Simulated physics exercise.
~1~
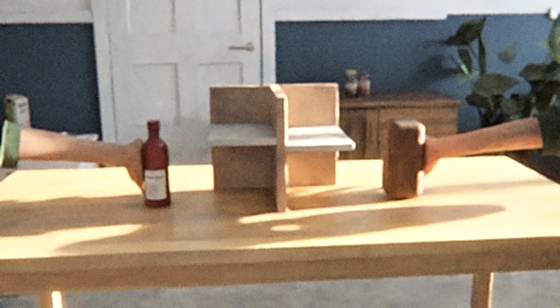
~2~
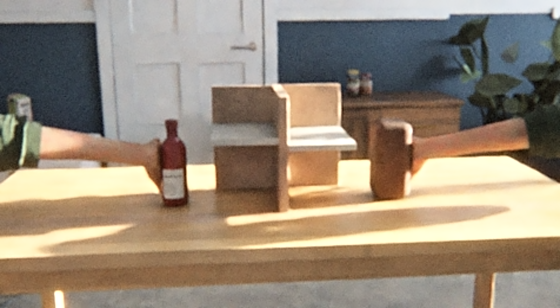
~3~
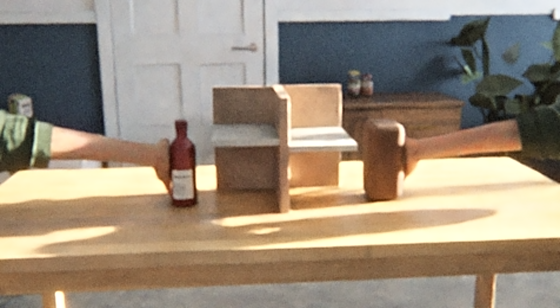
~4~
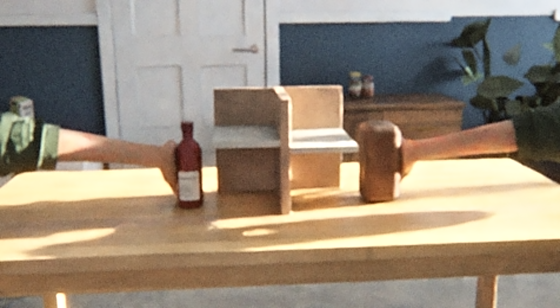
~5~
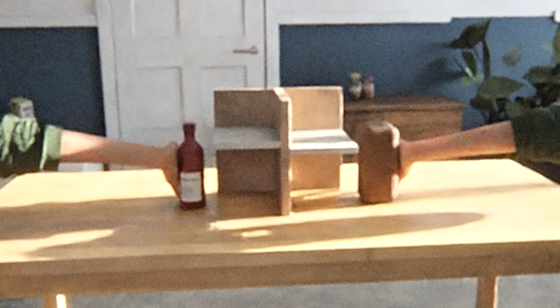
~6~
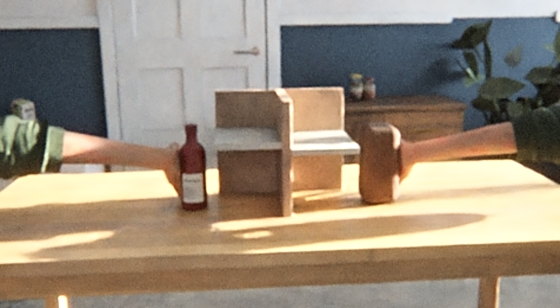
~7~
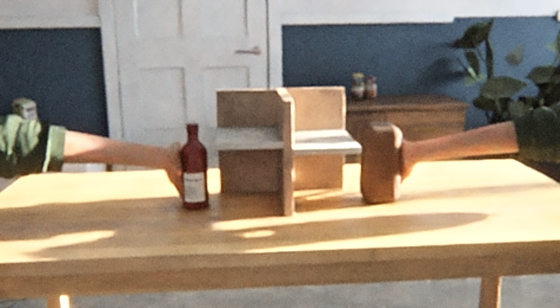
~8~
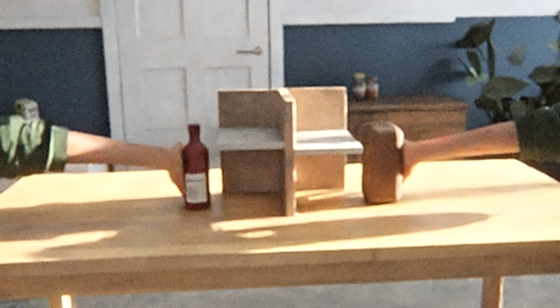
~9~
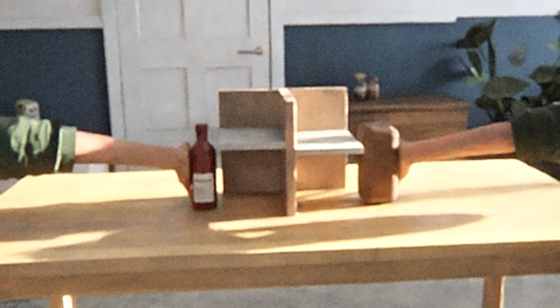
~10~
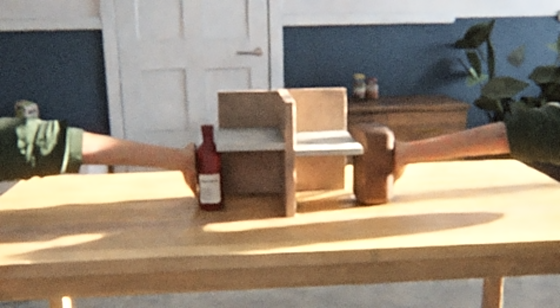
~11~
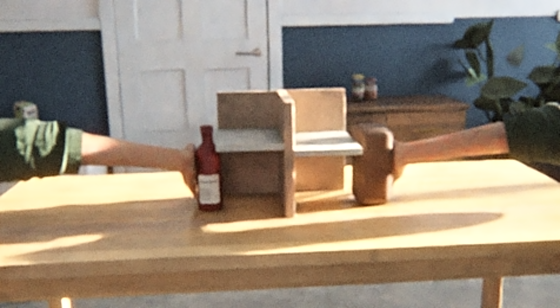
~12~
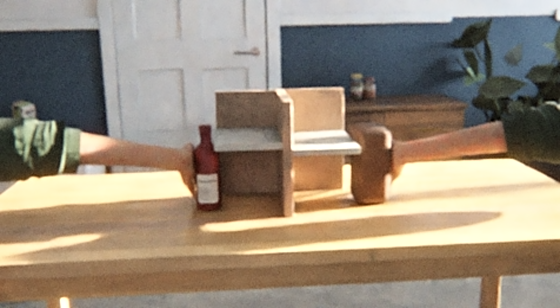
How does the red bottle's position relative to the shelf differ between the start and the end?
At the start the red bottle stands to the left of the shelf with a clear gap between them. By the end it has moved right and stands upright at the shelf's left edge.
A red bottle with a pale label stands upright at the left of a light wooden table, held by a hand, while another hand holds a brown, loaf-like object at the right. Between them is a two-sided wooden shelf with pale ledges, seen from the front by a slightly swaying camera, with a white door and blue wall behind. The hands push both things inward, then pause with the shelf still between them. After the pause, they slide them a little closer. The bottle stops at the shelf's left side and the brown object at its right, both still held.
